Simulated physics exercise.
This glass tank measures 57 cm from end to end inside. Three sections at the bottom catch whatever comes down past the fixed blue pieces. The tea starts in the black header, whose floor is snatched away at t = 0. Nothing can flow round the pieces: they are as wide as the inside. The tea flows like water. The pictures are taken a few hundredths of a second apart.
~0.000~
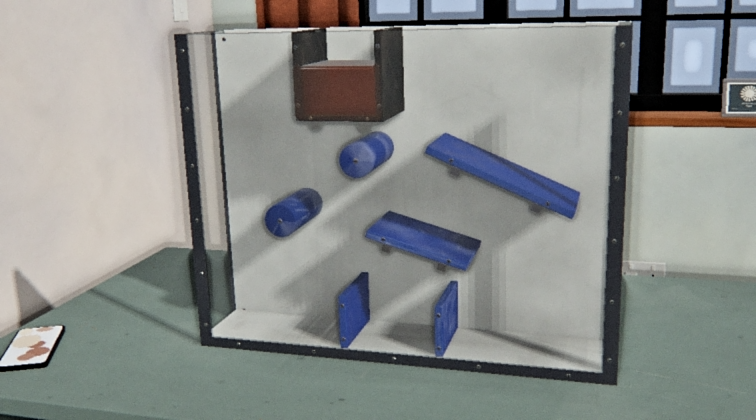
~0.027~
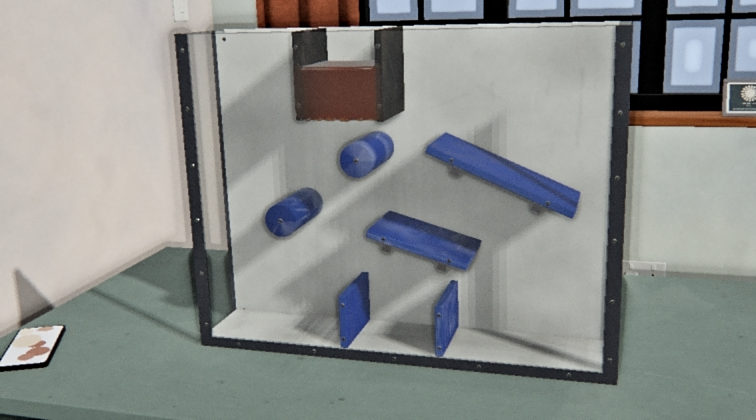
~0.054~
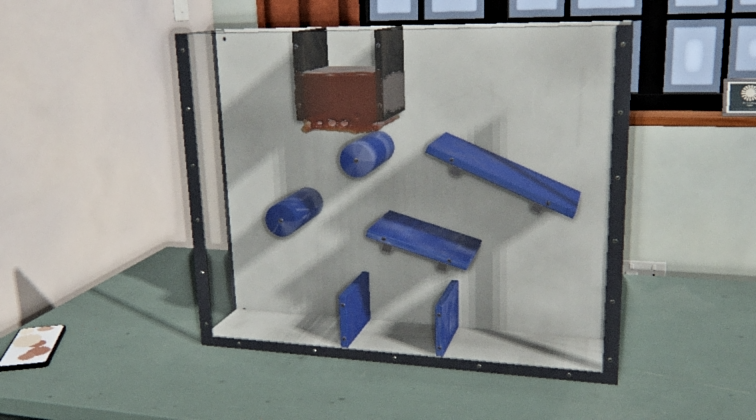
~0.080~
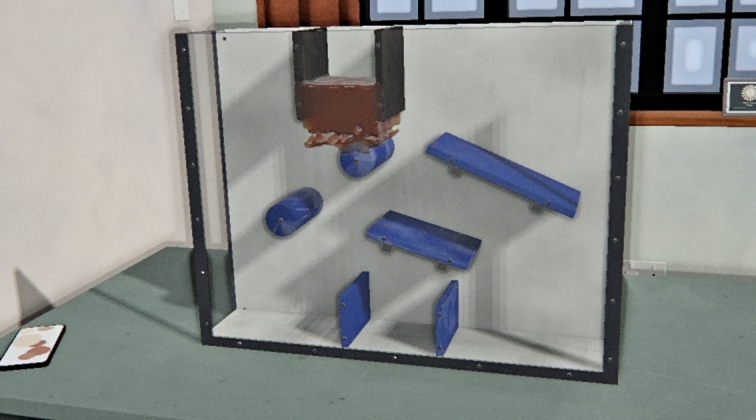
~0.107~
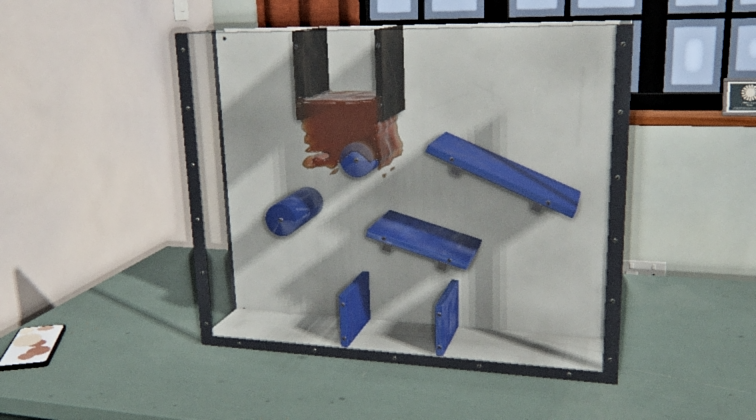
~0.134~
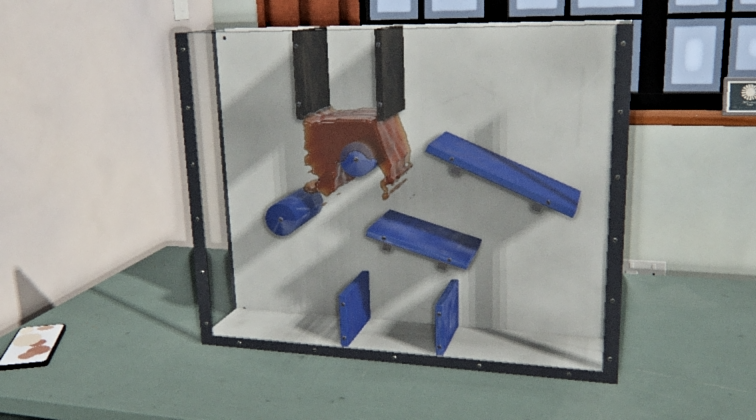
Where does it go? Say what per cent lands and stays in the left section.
Close to 65 per cent of it.
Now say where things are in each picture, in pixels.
The first frame shows bottom of the tea (312, 115); top (335, 68); the piece under the header is centred near (355, 161); divider tops at (342, 298) and (438, 308).
The second frame shows bottom of the tea (312, 120); top (345, 69).
The third frame shows bottom of the tea (331, 131); top (365, 75).
The fourth frame shows bottom of the tea (340, 147); top (367, 86); below the header it spans (304, 124) to (376, 125).
The fifth frame shows bottom of the tea (311, 168); top (316, 102); below the header it spans (304, 140) to (381, 165).
The sixth frame shows bottom of the tea (384, 197); top (349, 120); below the header it spans (306, 174) to (391, 182).
After 0.25 s 58 per cent has yet to come down; below, left 42, middle 0, right 0.
After 0.40 s 39 per cent has yet to come down; below, left 40, middle 0, right 21.
After 0.78 s 3 per cent has yet to come down; below, left 64, middle 7, right 26.
In the end the left section holds 66, the middle 8 and the right 27 per cent.
